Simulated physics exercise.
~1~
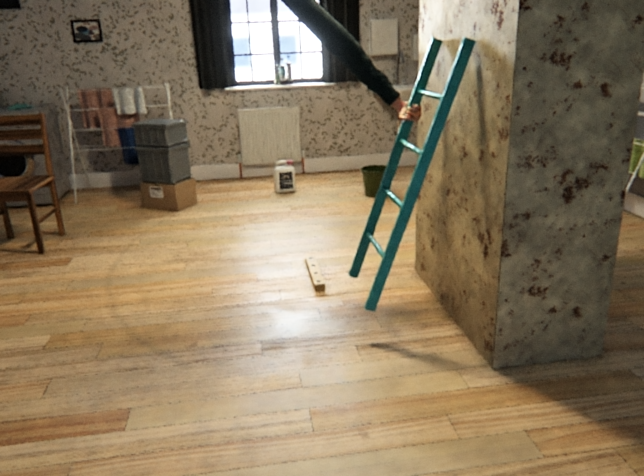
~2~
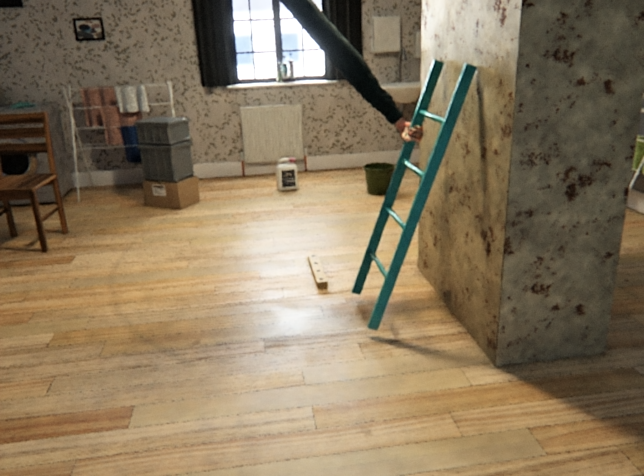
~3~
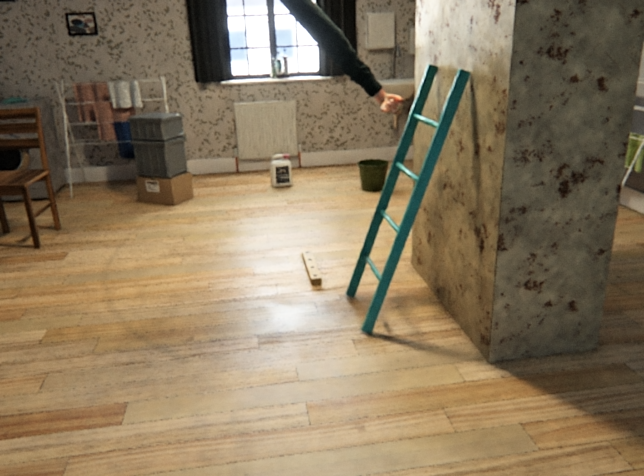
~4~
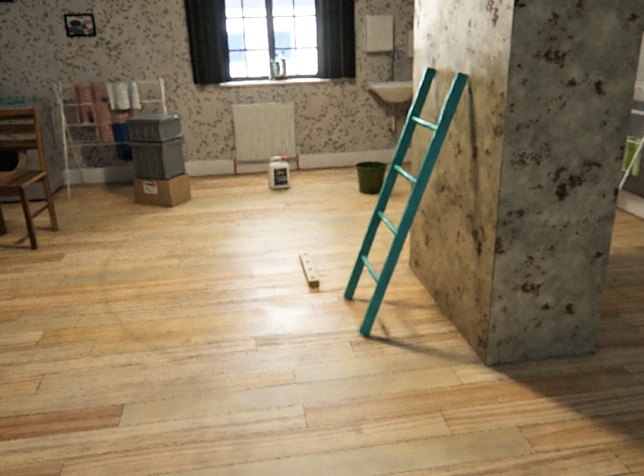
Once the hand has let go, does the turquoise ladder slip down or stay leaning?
The turquoise ladder stays leaning against the tall grey structure. It holds its place without the hand.
